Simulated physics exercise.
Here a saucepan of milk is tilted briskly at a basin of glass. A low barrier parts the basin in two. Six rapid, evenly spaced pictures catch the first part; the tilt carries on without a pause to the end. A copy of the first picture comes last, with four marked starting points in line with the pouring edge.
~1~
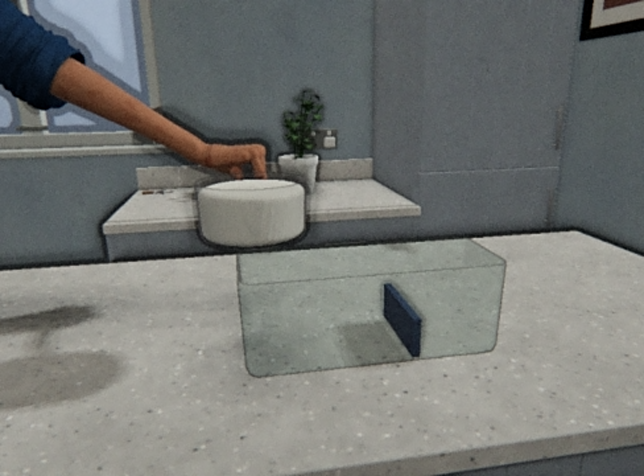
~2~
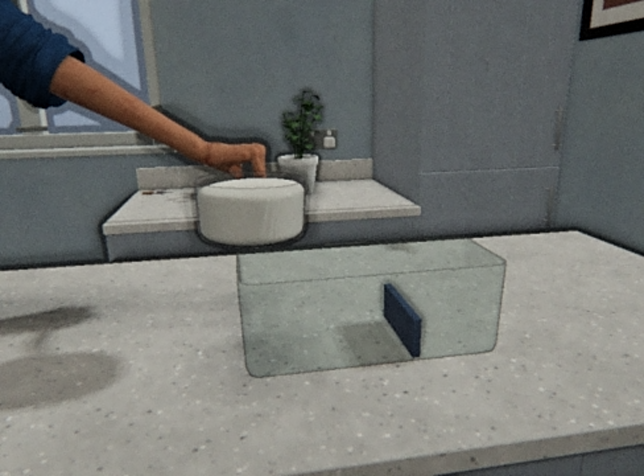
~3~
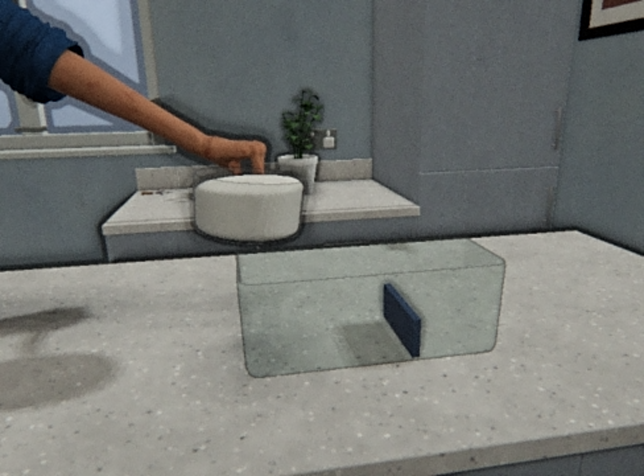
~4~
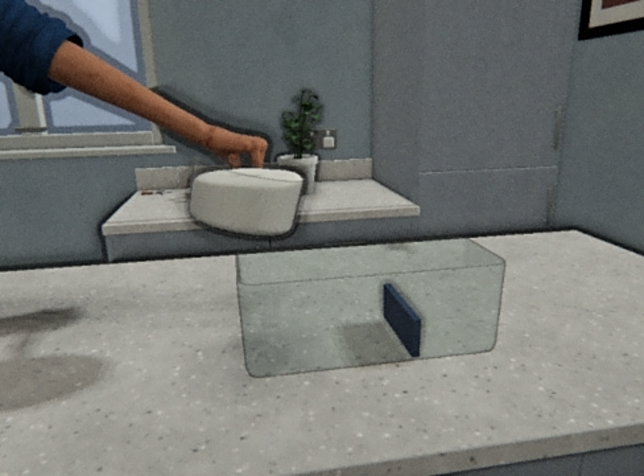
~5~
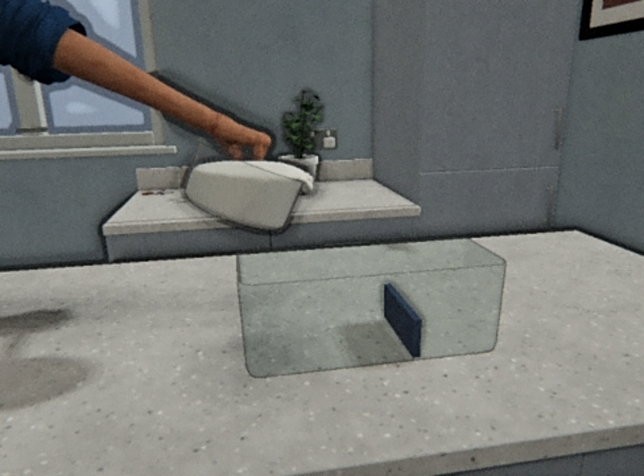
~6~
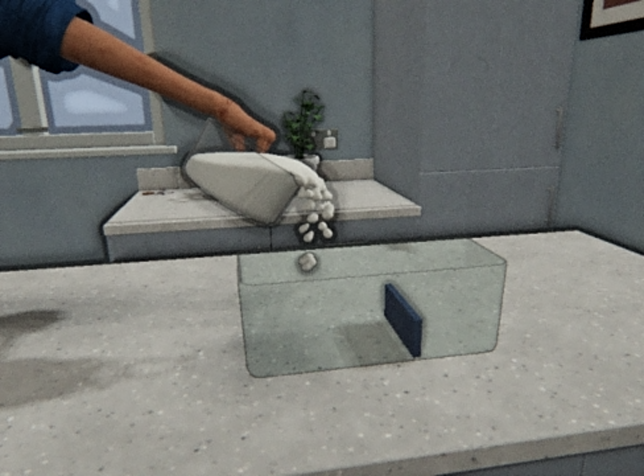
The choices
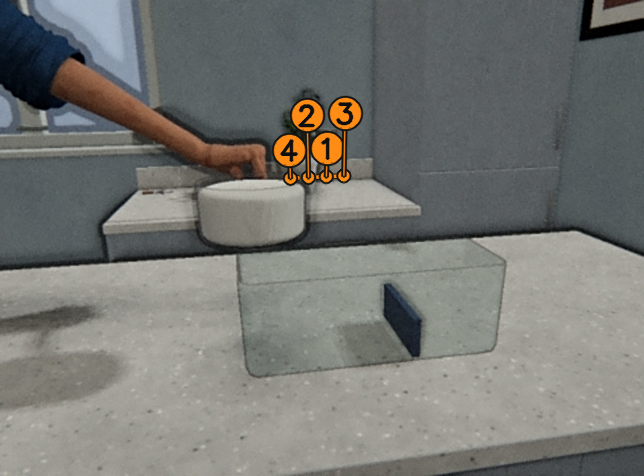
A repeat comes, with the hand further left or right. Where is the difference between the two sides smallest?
Spot 1.
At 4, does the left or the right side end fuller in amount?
The left one.
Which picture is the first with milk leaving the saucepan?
Picture 5.
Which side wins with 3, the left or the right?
More ends on the right.
On the marked copy, 1 at (326, 176); 2 at (308, 177); 3 at (343, 175); 4 at (290, 178).
With 1, about 48 % ends left of the wall and 51 % right of it.
With 2, about 85 % ends left of the wall and 14 % right of it.
With 3, about 15 % ends left of the wall and 85 % right of it.
With 4, about 97 % ends left of the wall and 2 % right of it.
